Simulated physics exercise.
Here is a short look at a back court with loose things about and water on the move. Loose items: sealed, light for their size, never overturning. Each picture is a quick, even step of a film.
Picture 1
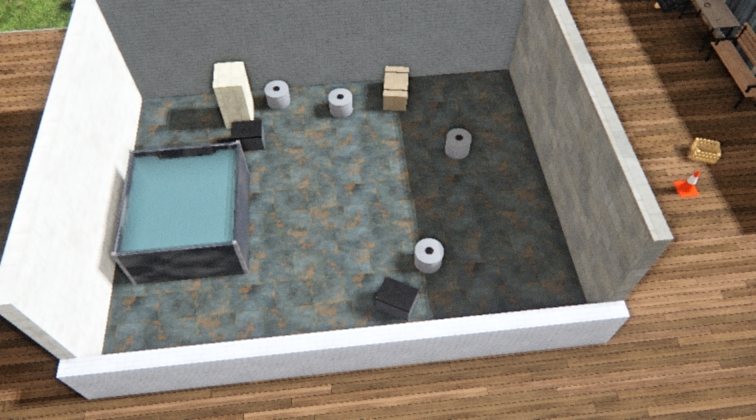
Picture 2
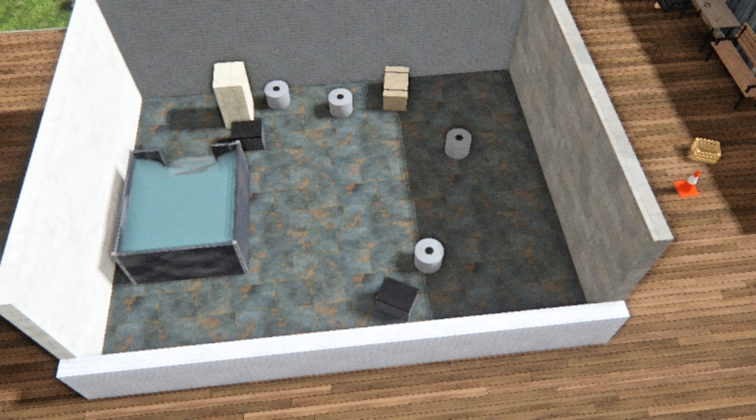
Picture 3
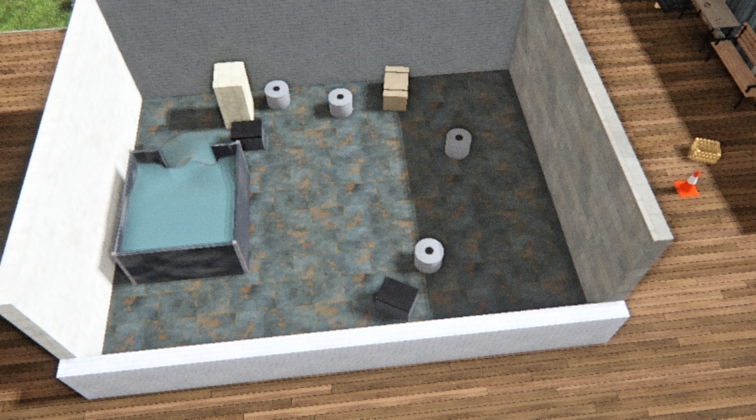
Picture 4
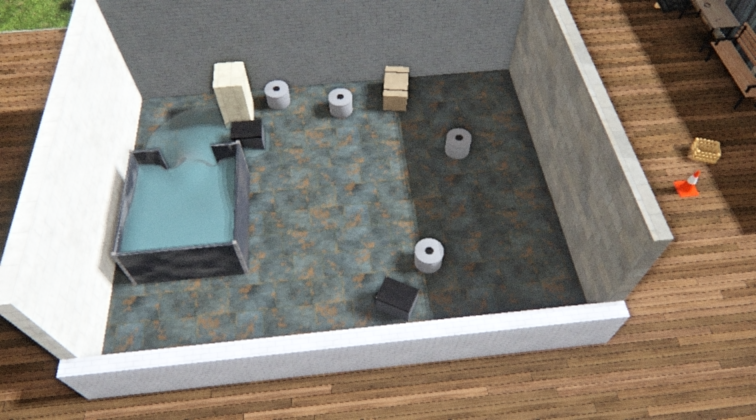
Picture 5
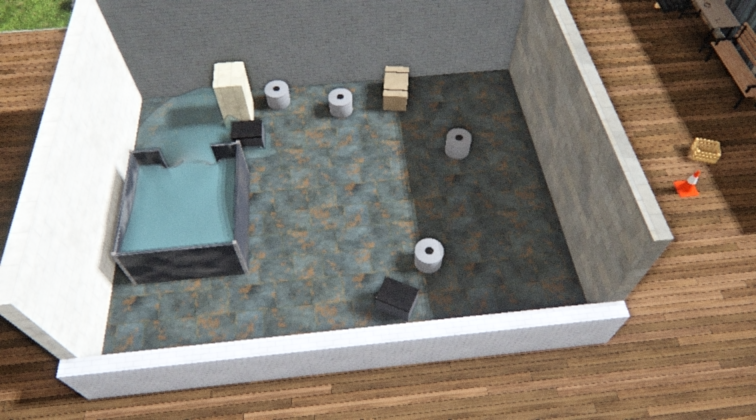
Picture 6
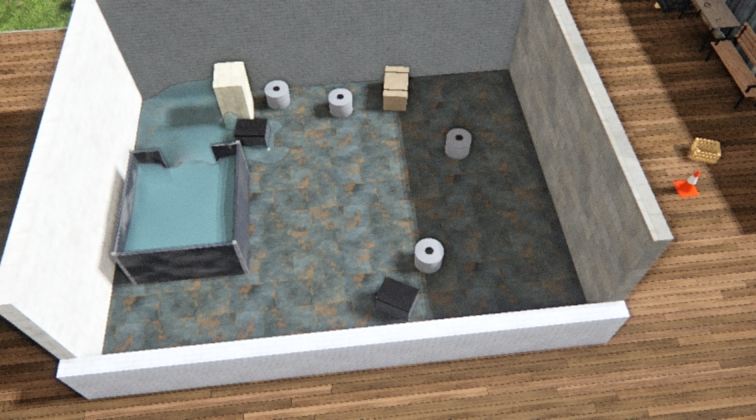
A walled court with a mottled blue-brown floor, set on wooden planks, is seen from high above by a still camera. A dark-sided tank of teal water stands at left, near a cream block and a black box, with pale grey cylinders, a tan box and another black box spread rightward. Water pours through a gap in the tank's back wall, spreads into the rear left corner, and the nearby black box shifts slightly.
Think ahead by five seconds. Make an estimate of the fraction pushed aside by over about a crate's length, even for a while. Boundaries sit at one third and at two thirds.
Counting the far movers, it's high - two thirds or more.
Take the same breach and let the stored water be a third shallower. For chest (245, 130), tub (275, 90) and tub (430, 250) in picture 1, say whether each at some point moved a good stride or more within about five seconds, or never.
First one cleared the mark, second one cleared the mark, third one missed the mark.
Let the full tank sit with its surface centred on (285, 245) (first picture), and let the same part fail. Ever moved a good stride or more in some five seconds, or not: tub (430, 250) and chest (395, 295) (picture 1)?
Taking them in turn: Didn't get there and didn't get there.
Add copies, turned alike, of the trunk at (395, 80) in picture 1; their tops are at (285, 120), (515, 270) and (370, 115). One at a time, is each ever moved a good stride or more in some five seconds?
Outcome per entry: Knocked aside / stays where it is / knocked aside.
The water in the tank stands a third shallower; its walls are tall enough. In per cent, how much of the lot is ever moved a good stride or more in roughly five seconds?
About 60 %.
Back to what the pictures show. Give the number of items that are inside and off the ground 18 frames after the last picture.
Number: 2.
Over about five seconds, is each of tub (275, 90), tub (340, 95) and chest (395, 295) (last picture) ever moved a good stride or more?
Per the list: First traveled a good way, second traveled a good way, third remained close.
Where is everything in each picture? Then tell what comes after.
In the first picture, a chest at (246, 129) rests on the ground; a tub at (459, 138) rests on the ground; 0 of 7 have shifted.
In the second picture, a chest at (246, 129), on the bottom; a tub at (459, 138), on the bottom; 0 of 7 have shifted.
In the third picture, a chest at (246, 129) rests on the ground; a tub at (459, 138) rests on the ground; 0 of 7 have shifted.
In the fourth picture, a chest at (246, 129) rests on the ground; a tub at (459, 138), on the bottom; 0 of 7 have shifted.
In the fifth picture, a chest at (246, 129) rests on the ground; a tub at (459, 138) rests on the ground; 0 of 7 have shifted.
In the sixth picture, a chest at (251, 127) rests on the ground, close to its start; a tub at (459, 138), on the bottom; 1 of 7 have shifted.
A moment on, 0 of 7 are well off their spots; 0 afloat.
Next, 3 of 7 are well off their spots; 1 afloat.
Later, 4 of 7 are well off their spots; 2 afloat.
In the end, 5 of 7 are well off their spots, and 5 have been at some point; 3 afloat.
